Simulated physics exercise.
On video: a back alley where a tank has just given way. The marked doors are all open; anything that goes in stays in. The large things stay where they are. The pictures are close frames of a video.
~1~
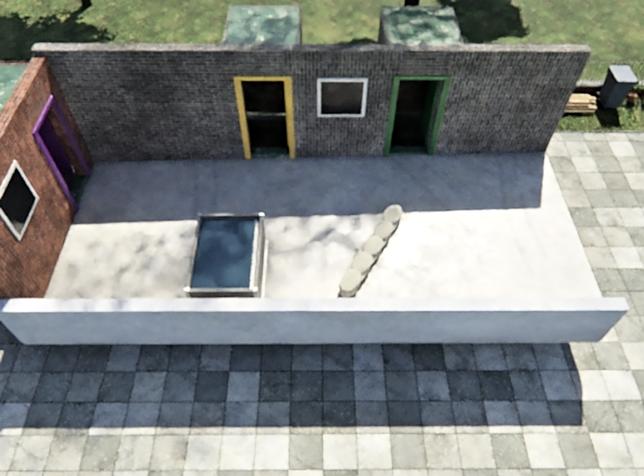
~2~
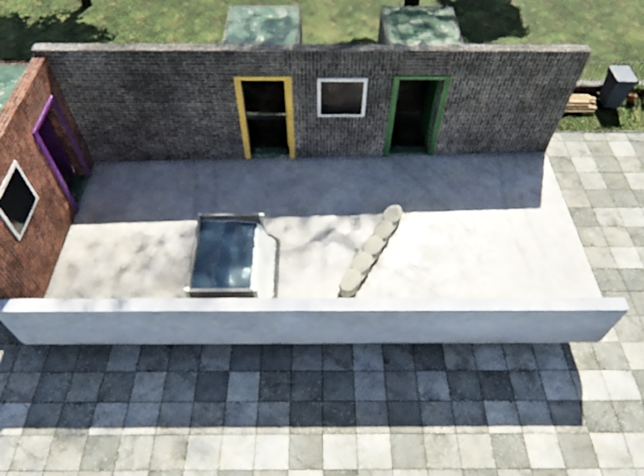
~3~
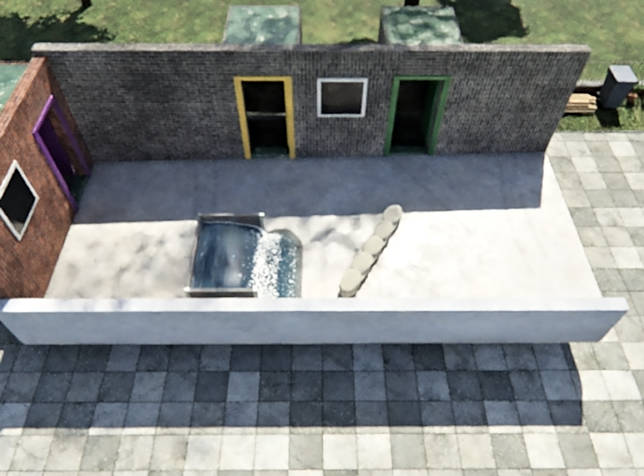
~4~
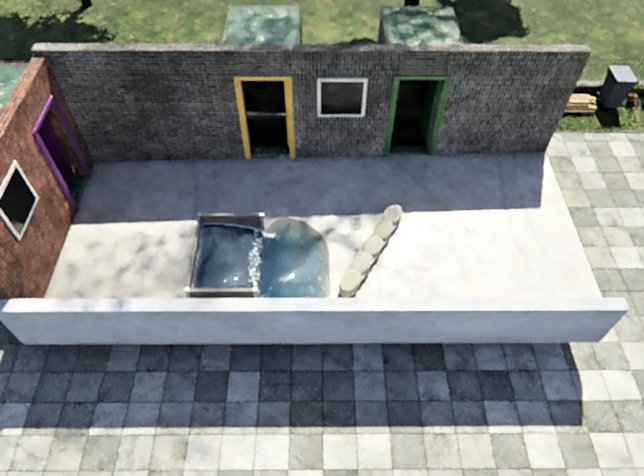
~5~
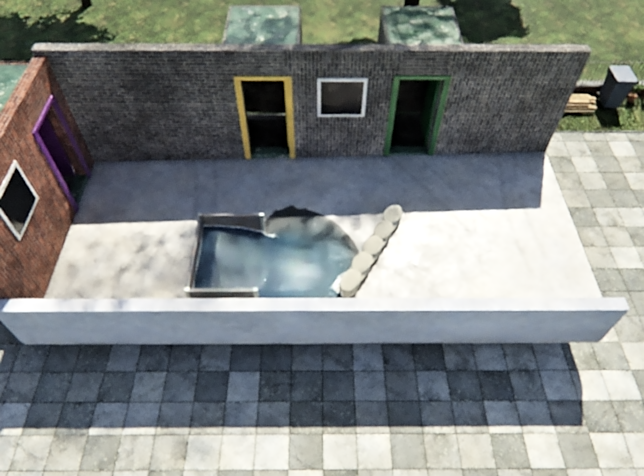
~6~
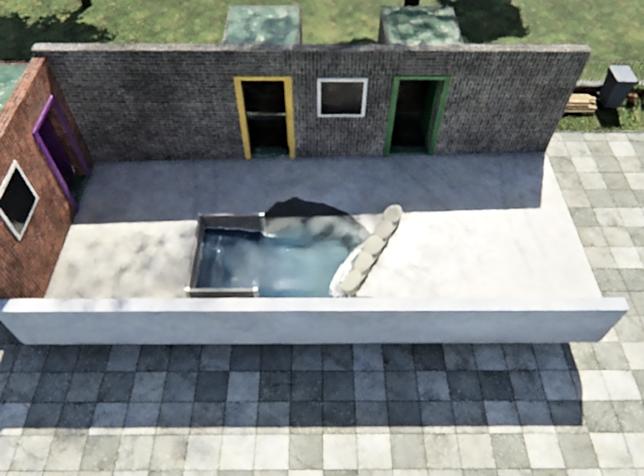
Water pours from the right side of a tank and spreads to a slanted barrier.
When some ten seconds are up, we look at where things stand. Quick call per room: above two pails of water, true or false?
Purple door: False; yellow door: False; green door: True.
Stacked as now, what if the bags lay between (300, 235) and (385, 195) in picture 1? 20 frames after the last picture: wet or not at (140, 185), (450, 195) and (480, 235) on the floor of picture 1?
Spared; submerged; submerged.
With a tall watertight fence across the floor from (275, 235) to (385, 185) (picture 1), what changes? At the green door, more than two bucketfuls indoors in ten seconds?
The green door falls short.
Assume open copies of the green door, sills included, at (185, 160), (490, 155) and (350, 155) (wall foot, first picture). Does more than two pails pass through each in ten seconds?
One, ends up below; two, ends up below; three, ends up above.
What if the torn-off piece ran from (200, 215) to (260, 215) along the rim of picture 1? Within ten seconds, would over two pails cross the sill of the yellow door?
As for the yellow door, it tops the mark.
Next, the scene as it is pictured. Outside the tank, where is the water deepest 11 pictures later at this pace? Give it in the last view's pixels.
Deepest spot: Near (376, 159).
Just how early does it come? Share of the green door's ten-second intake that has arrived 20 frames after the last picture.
Close to 90 percent.
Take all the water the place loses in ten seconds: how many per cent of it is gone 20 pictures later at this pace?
My figure: 45 percent.
A moment on, water covers 20 % of the floor; the purple door not reached, the yellow door not reached, the green door not reached.
Next, water covers 35 % of the floor; the purple door not reached, the yellow door not reached, the green door under two buckets in.
Then, water covers 55 % of the floor; the purple door not reached, the yellow door wet at the sill, nothing in, the green door over two buckets in.
Later, water covers 60 % of the floor; the purple door wet at the sill, nothing in, the yellow door wet at the sill, nothing in, the green door over two buckets in.
In the end, water covers 60 % of the floor; the purple door wet at the sill, nothing in, the yellow door wet at the sill, nothing in, the green door over two buckets in.
